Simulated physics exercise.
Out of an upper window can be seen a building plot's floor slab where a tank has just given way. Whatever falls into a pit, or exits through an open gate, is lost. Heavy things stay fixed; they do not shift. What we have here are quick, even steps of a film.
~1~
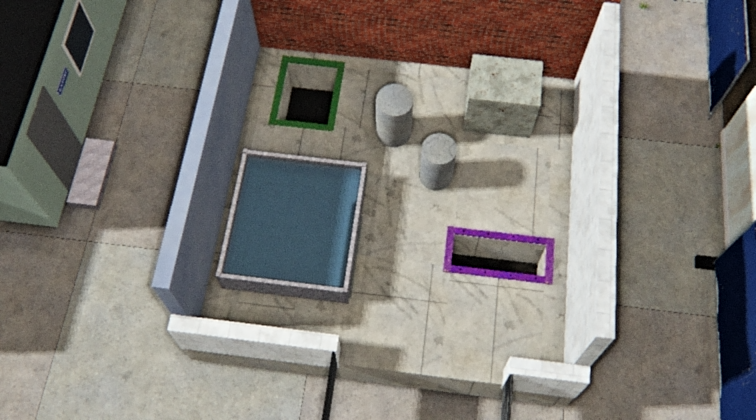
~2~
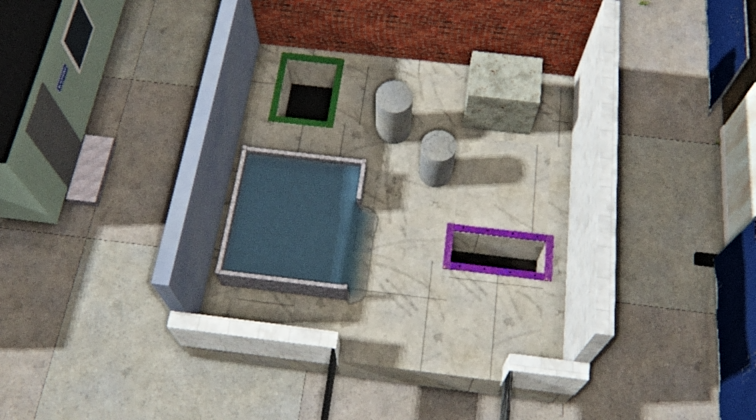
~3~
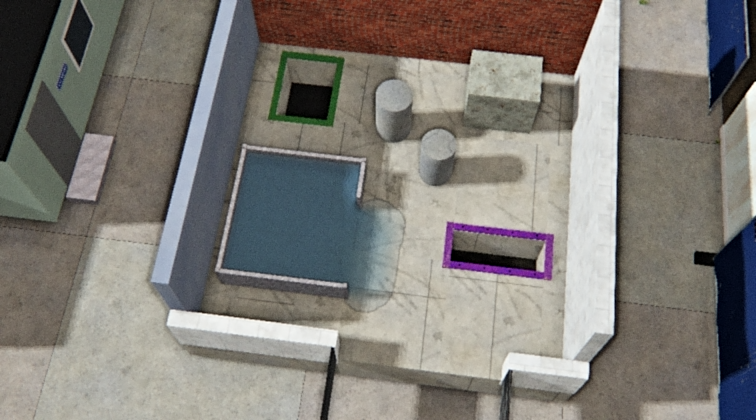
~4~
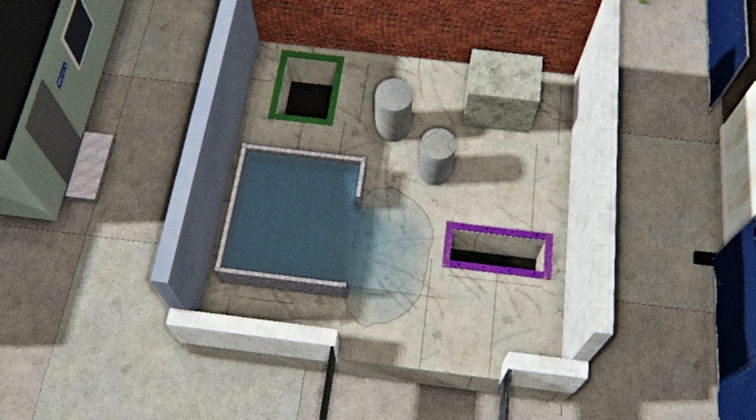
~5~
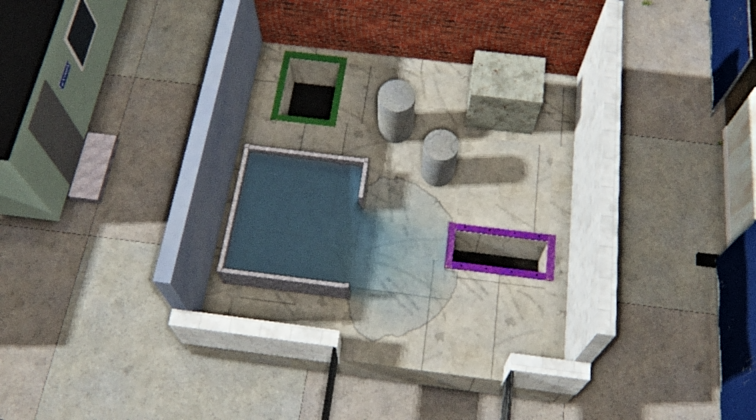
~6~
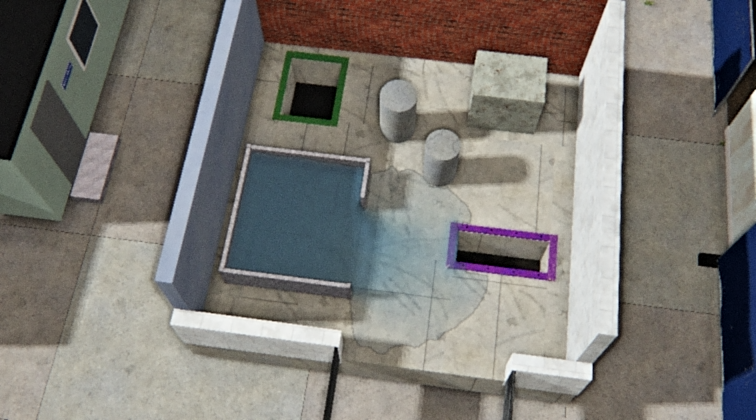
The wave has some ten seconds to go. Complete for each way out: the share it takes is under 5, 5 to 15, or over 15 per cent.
Completed: For the gate it is over 15 per cent; for the purple pit it is over 15 per cent; for the green pit it is under 5 per cent.
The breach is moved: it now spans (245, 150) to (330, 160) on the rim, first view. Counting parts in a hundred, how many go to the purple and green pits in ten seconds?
In percent: Purple 0, green 70.
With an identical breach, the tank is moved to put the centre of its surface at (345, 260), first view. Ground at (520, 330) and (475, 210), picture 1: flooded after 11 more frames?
I'd say the first one's soaked and the second one's left untouched.
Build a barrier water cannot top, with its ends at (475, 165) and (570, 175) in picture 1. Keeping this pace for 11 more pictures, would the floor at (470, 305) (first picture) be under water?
Finding: Waterlogged.
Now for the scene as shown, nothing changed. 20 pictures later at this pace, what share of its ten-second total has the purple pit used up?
It would be roughly 60 percent of the ten-second total.
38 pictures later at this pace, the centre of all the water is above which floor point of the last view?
Centre: Close to (418, 227).
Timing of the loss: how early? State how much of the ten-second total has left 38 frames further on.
Estimate: Some 70 %.
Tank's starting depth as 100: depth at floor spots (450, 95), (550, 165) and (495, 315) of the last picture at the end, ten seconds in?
Depths of roughly 4, 10 and 10 per cent.
A moment on, water covers 35 % of the floor; the gate 0 %, the purple pit 4 %, the green pit 0 %.
Next, water covers 40 % of the floor; the gate 4 %, the purple pit 8 %, the green pit 0 %.
Then, water covers 50 % of the floor; the gate 10 %, the purple pit 13 %, the green pit 0 %.
Later, water covers 60 % of the floor; the gate 18 %, the purple pit 20 %, the green pit 0 %.
In the end, water covers 75 % of the floor; the gate 29 %, the purple pit 22 %, the green pit 3 %.
